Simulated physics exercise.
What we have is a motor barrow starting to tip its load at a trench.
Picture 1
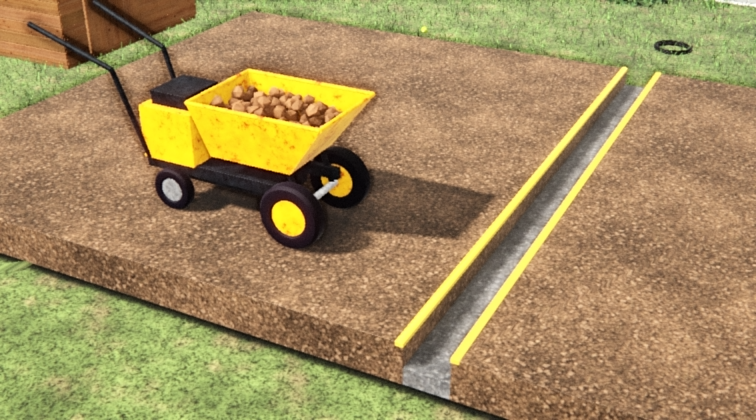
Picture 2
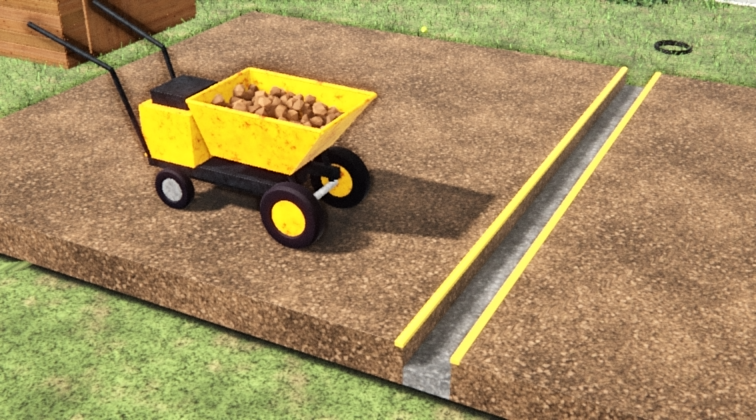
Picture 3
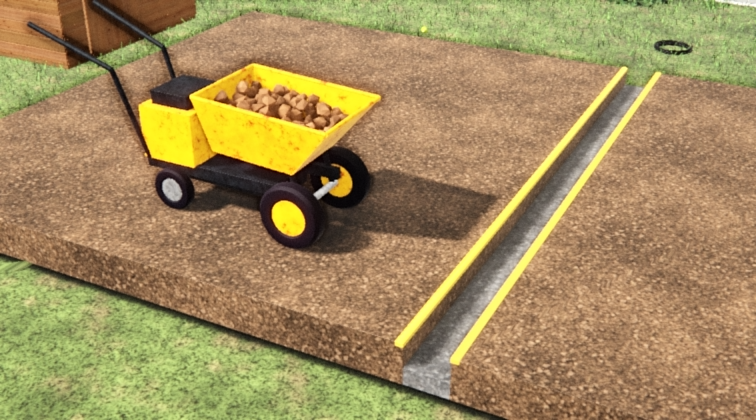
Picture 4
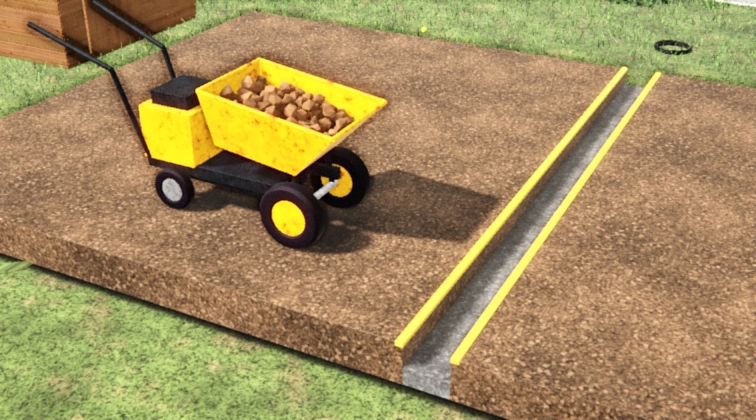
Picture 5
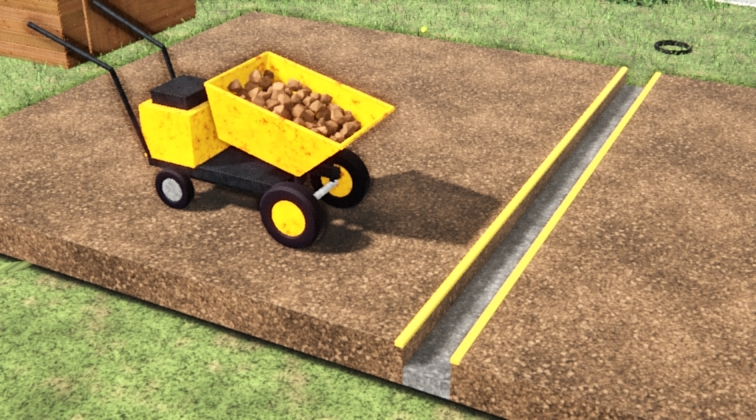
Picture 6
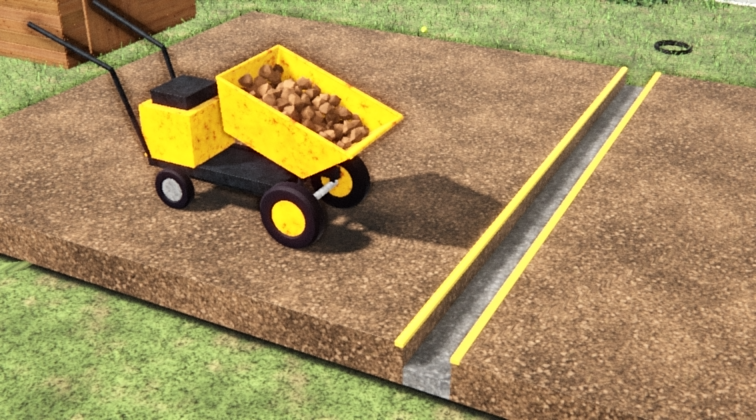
A large slab of brown, gritty ground spreads across grass, seen from above at an angle, with a wooden box at the upper left and a small black ring on the grass at the upper right. On it stands a yellow and black motor barrow holding brown clods, left of a narrow grey trench edged in yellow. The skip slowly tilts forward to the right, its rear rising, while the wheels and camera stay still.
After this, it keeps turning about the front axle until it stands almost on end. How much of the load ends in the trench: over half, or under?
In the trench: Under half.
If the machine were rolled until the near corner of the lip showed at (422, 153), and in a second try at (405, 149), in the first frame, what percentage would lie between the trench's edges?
About 10 and 40 per cent.
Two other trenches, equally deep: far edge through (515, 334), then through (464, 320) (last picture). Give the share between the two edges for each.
In turn 30 and 30 in a hundred.
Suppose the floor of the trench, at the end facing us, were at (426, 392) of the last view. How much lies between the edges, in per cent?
Roughly 30 in a hundred.
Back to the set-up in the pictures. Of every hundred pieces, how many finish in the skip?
Close to 20 per cent.
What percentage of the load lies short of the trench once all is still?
Roughly 50 in a hundred.
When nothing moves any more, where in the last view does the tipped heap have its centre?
Around (450, 255).
Just after the last frame, skip tipped steeply; every one in the skip.
A moment on, skip tipped steeply; the larger part in the skip; roughly a quarter short of the trench; just a few in or heaped over the trench; just a few falling.
Further on, skip tipped right over; roughly a quarter in the skip; roughly half short of the trench; roughly a quarter in or heaped over the trench; just a few beyond it.
When it is over, skip tipped right over; roughly a quarter in the skip; roughly half short of the trench; roughly a quarter in or heaped over the trench; just a few beyond it.
